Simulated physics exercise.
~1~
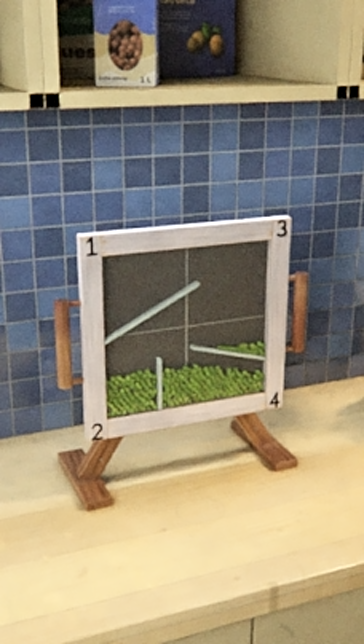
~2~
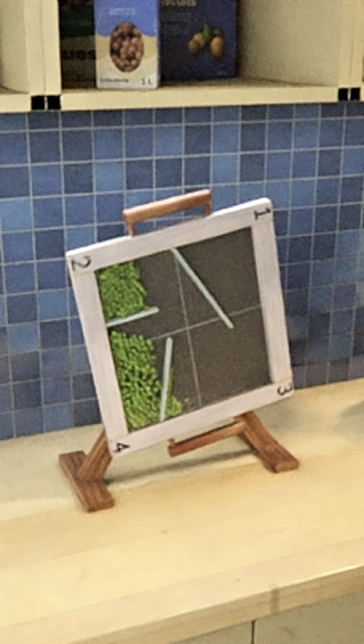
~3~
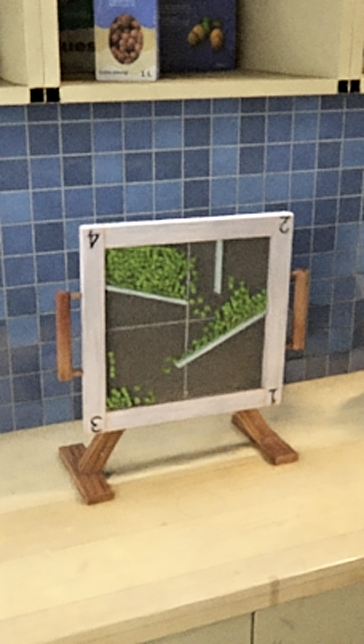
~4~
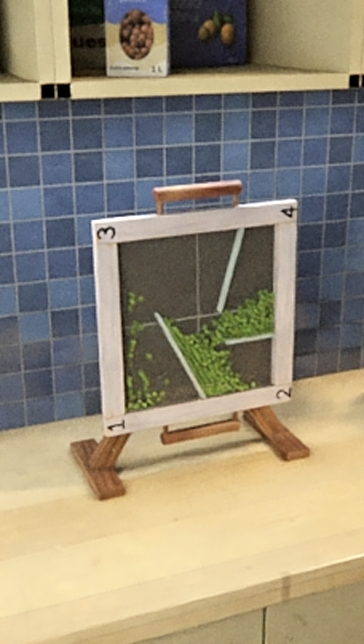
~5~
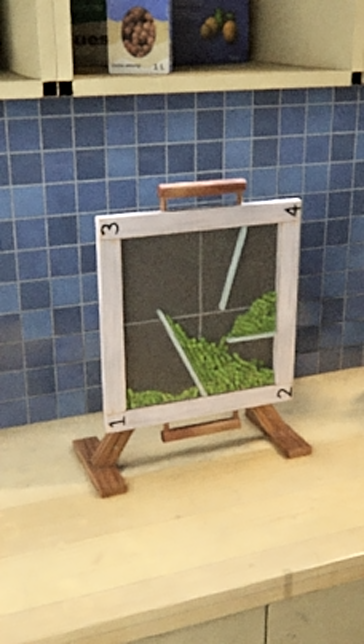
A square, white-rimmed maze with a dark backing, wooden handles and numbered corners stands on brown feet on a pale wooden counter, seen from slightly above, before blue tiles and a shelf of boxes. Bright green peas lie along its bottom among pale strips. The maze turns clockwise, carrying the peas up the left side. As it reaches upside down, many rest on a ledge at upper left while others spill down a sloping strip. It turns on to three quarters and stops, and the peas settle mostly at lower right, with some at lower left, few at upper right and none at upper left.
